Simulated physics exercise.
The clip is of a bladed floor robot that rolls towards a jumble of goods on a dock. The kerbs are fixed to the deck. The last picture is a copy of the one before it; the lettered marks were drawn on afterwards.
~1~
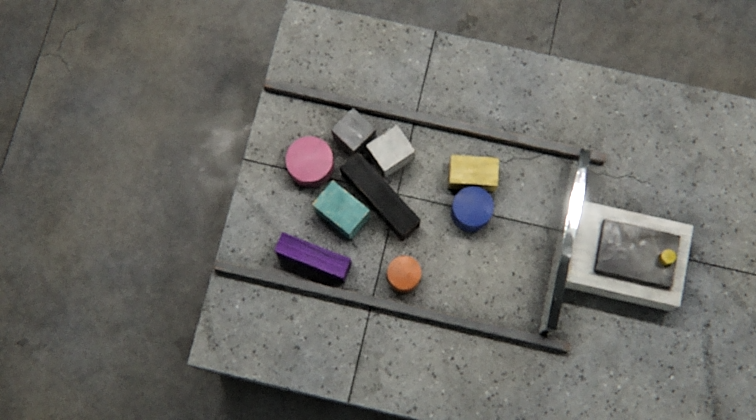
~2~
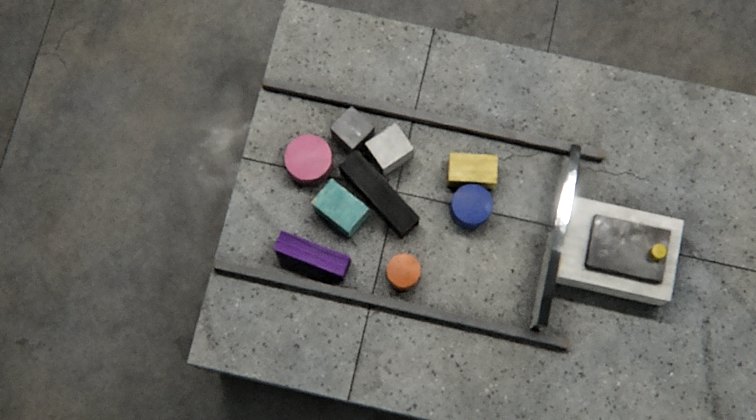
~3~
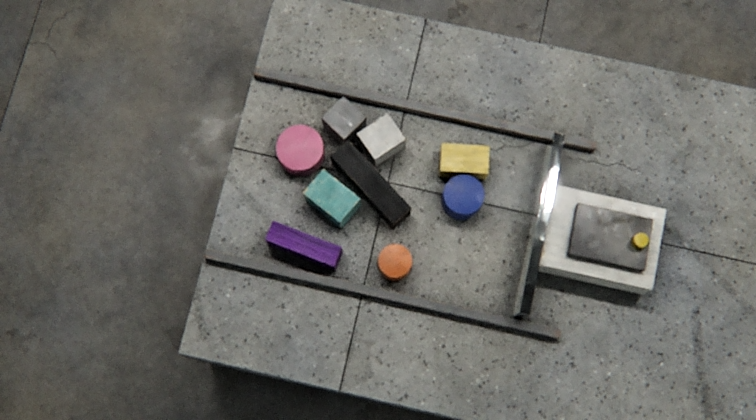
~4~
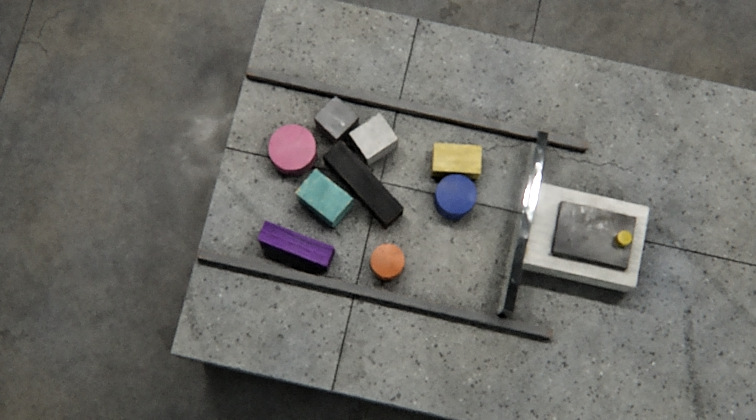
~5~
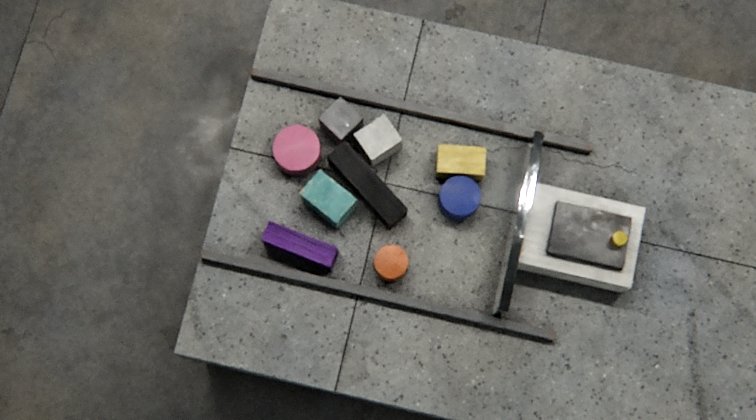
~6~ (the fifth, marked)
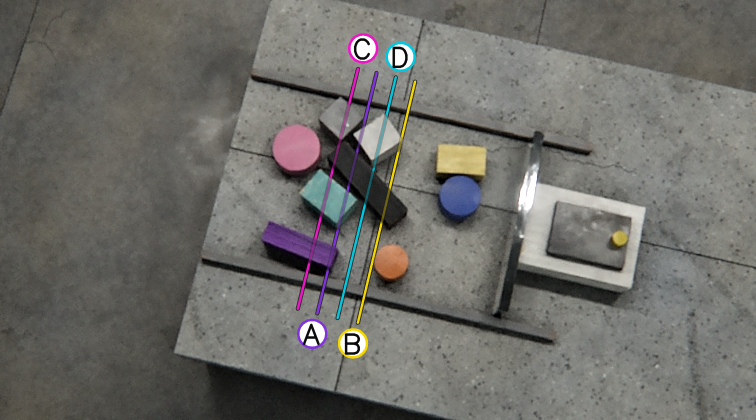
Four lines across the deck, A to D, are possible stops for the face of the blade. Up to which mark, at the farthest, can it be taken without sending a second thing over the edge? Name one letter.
No farther than C.
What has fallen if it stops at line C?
The pink canister goes over.
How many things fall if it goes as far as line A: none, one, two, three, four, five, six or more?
In all, none.
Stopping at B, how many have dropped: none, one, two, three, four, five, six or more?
In all, none.
On the marked copy, A at (348, 190); B at (387, 199); C at (329, 186); D at (367, 194).
Taking C. A third of the way, robot (514, 218); yellow crate (433, 153); blue canister (428, 191).
Two thirds of the way, robot (443, 201); pink canister (276, 145); grey crate (300, 106).
When it is over, robot (392, 190); pink canister over the edge; grey crate (253, 95); one fallen.
As for the rest, A is within the limit but short; B is within the limit but short; D is within the limit but short.
